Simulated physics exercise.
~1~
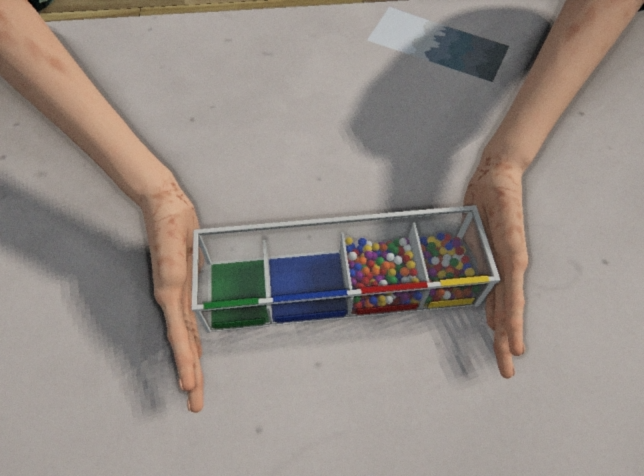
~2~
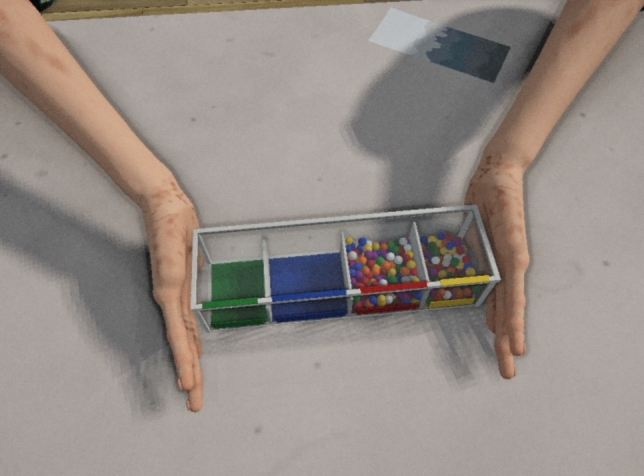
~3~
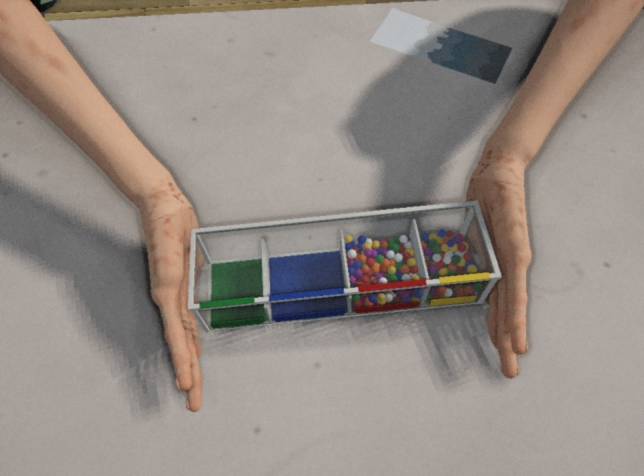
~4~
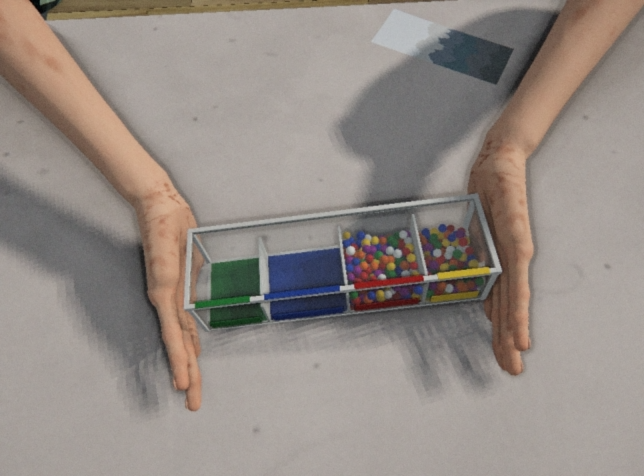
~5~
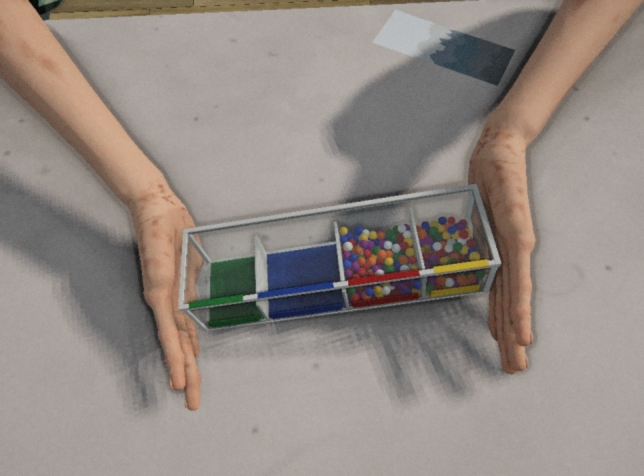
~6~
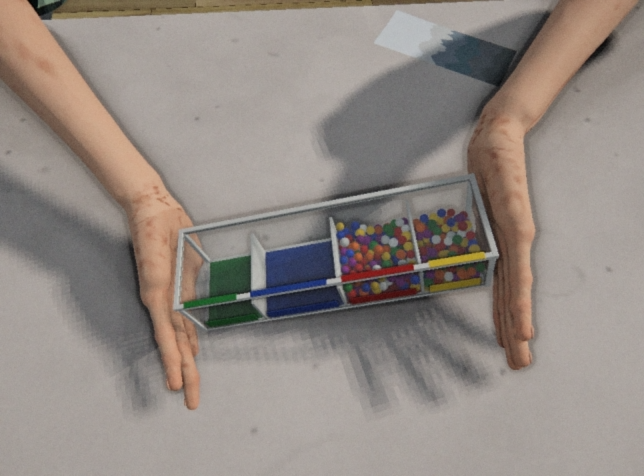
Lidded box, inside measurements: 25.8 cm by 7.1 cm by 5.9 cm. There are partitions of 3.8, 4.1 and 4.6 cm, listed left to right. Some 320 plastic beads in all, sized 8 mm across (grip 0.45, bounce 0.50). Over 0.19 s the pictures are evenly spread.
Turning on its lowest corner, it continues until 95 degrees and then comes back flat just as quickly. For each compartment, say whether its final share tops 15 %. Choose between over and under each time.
Red compartment: Over. Blue compartment: Under. Green compartment: Over. Yellow compartment: Over.
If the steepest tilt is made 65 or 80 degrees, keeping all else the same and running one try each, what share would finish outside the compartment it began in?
About 15 and about 25 per cent, in that order.
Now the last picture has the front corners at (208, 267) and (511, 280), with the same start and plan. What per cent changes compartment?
I'd say close to 10 in a hundred.
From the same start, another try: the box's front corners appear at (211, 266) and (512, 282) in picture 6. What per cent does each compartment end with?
Per cent by compartment: Red 45, blue 0, green 0, yellow 55.
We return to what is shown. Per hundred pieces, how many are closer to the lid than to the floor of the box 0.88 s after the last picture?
About 50 per cent.
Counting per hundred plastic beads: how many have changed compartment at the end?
About 40 percent of it.
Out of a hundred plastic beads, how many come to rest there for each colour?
Red 35; blue 10; green 25; yellow 30 (per cent).
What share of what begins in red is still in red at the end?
Something like 50 per cent.
Then, 0.88 s after the last picture, tilt 95 degrees; red 50 %, blue 10 %, green 5 %, yellow 40 %.
Then, 1.47 s after the last picture, tilt 43 degrees; red 35 %, blue 10 %, green 25 %, yellow 30 %.
Then, 2.11 s after the last picture, tilt 0 degrees; red 35 %, blue 10 %, green 25 %, yellow 30 %.
In the end, red 35 %, blue 10 %, green 25 %, yellow 30 %.
